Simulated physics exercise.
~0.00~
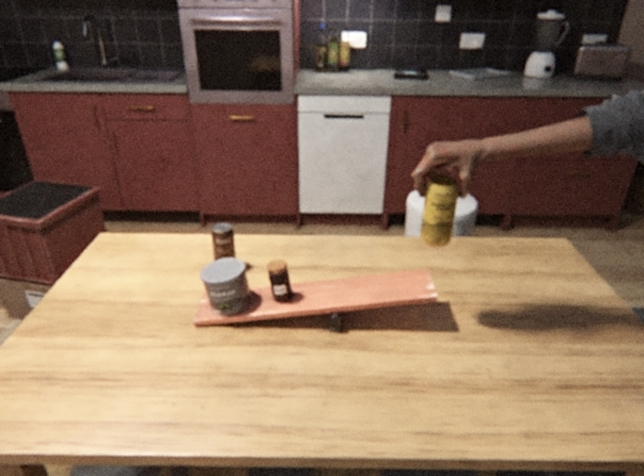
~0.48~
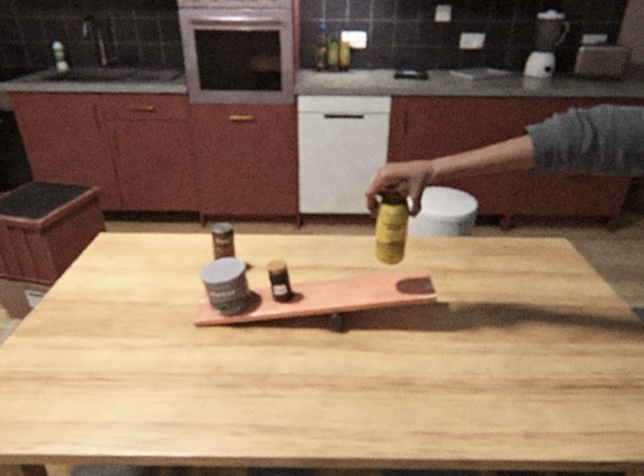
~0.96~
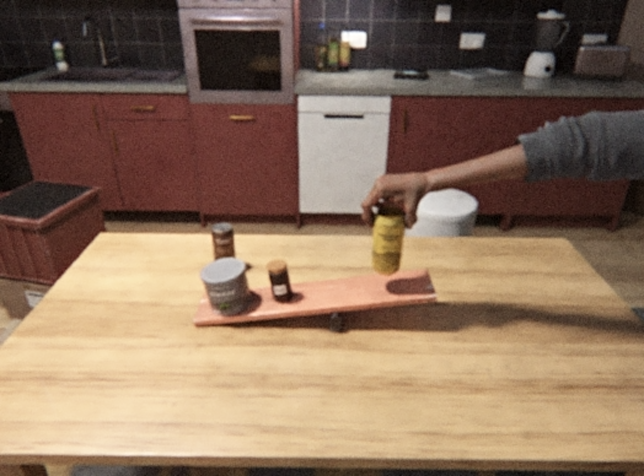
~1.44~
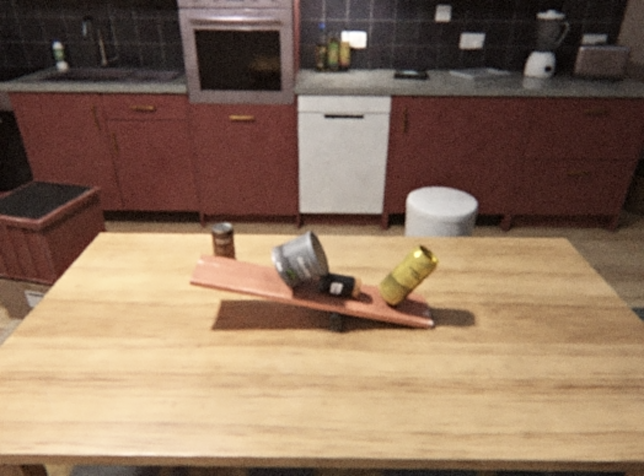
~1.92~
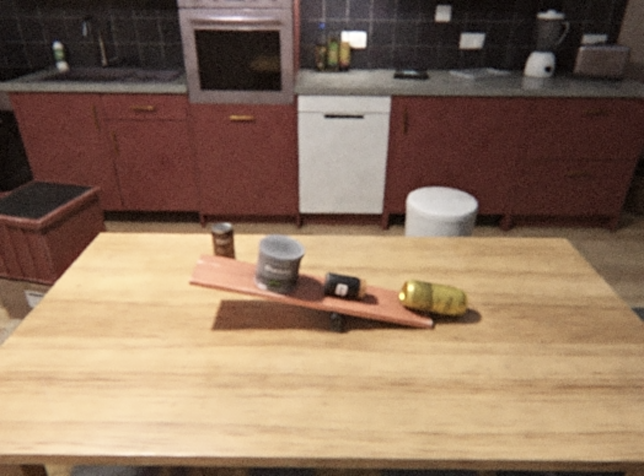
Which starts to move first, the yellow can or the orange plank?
The yellow can moves first, carried leftward by the hand while the orange plank is still at rest. The plank tips only later.
An orange plank lies tilted across a small block on a wooden table, seen from the front in a kitchen with red cabinets. A grey tub and a small black shaker stand on its lowered left side, with a brown can behind them. From the right, a hand carries a yellow can leftward and lowers it over the raised right end. With the hand gone, the plank has tipped down to the right, the tub and can lean, and the shaker lies on its side. Finally the yellow can lies at the lowered end, while the tub sits on the plank.
